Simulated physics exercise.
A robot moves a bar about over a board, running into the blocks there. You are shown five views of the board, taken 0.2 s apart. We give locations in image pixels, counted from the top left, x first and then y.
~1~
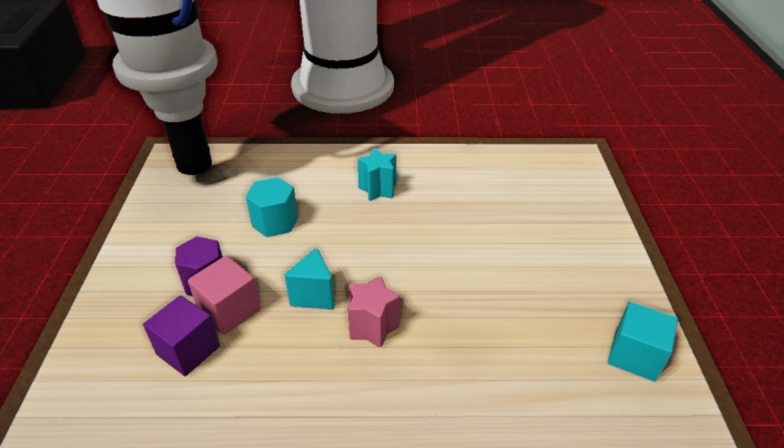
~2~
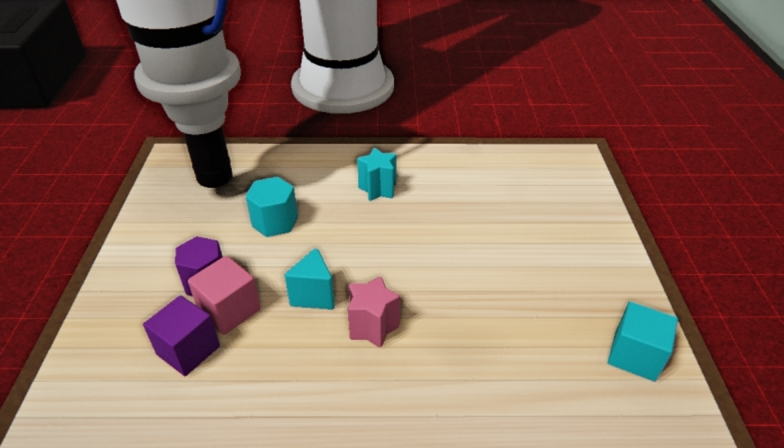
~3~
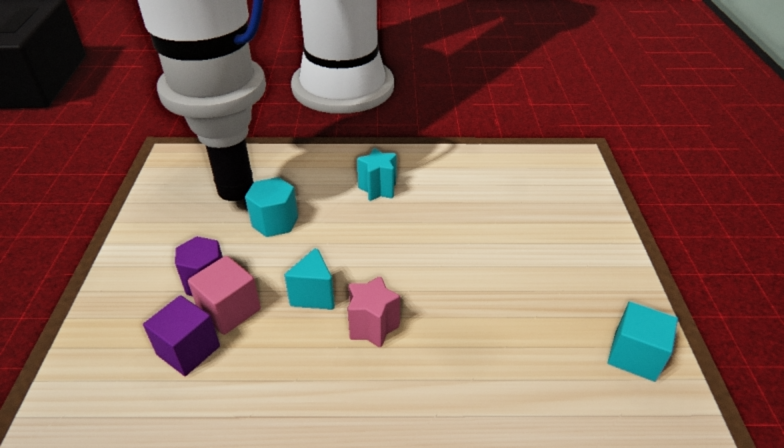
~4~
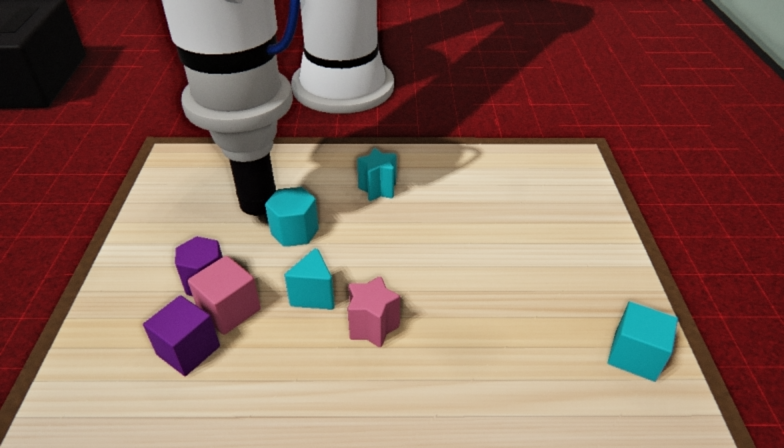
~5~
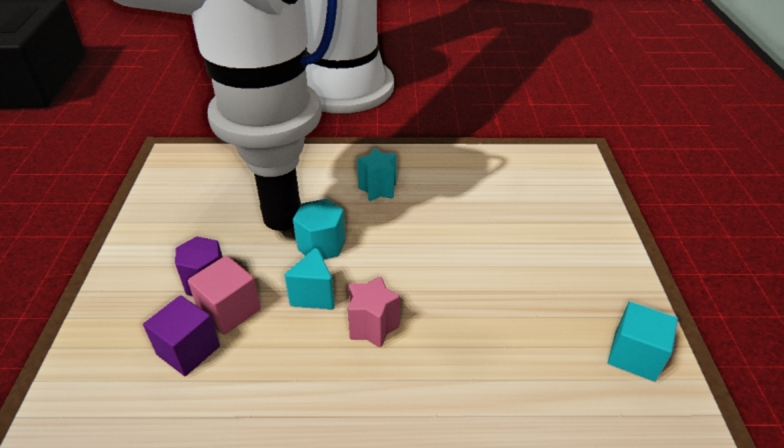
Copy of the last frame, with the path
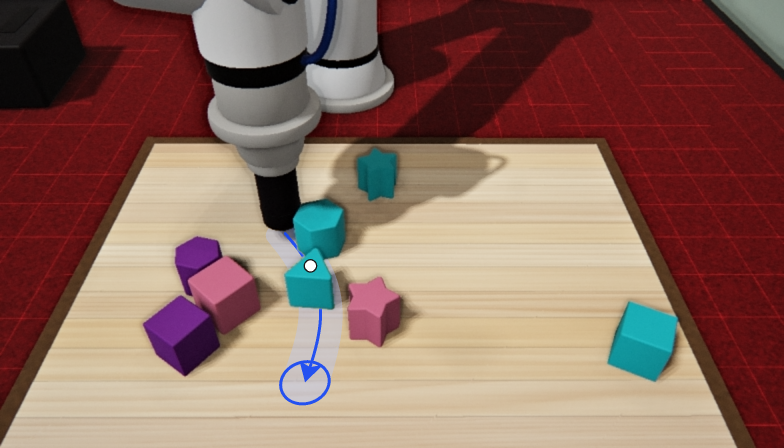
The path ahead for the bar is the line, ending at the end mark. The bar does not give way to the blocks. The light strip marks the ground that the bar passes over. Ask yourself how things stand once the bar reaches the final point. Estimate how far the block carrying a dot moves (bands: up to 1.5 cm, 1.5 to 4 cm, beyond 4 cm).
Distance: Above 4 cm.
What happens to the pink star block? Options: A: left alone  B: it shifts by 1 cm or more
I choose A.
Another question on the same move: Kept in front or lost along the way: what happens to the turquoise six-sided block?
Once the path is finished, the turquoise six-sided block lies beside or behind the bar.
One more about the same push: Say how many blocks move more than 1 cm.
Most likely two.
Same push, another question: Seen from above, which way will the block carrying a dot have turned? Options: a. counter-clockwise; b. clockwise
b
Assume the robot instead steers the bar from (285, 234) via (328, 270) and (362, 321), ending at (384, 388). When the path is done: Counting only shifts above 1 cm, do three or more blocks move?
Final answer: Yes.
The line goes from (285, 234) through (312, 271) and (320, 321) to (305, 382); the dot is on the turquoise triangle.
The first path, step by step. One third of the way, bar (310, 257); turquoise triangle (312, 270), turned 15° clockwise; turquoise six-sided block (350, 226), turned 35° anticlockwise.
Two thirds of the way, bar (318, 308); turquoise triangle (320, 322), turned 45° clockwise; turquoise six-sided block (350, 226), turned 35° anticlockwise.
At the end, bar (303, 368); turquoise triangle (318, 385), turned 20° clockwise; turquoise six-sided block (350, 226), turned 35° anticlockwise; pink star block unmoved.
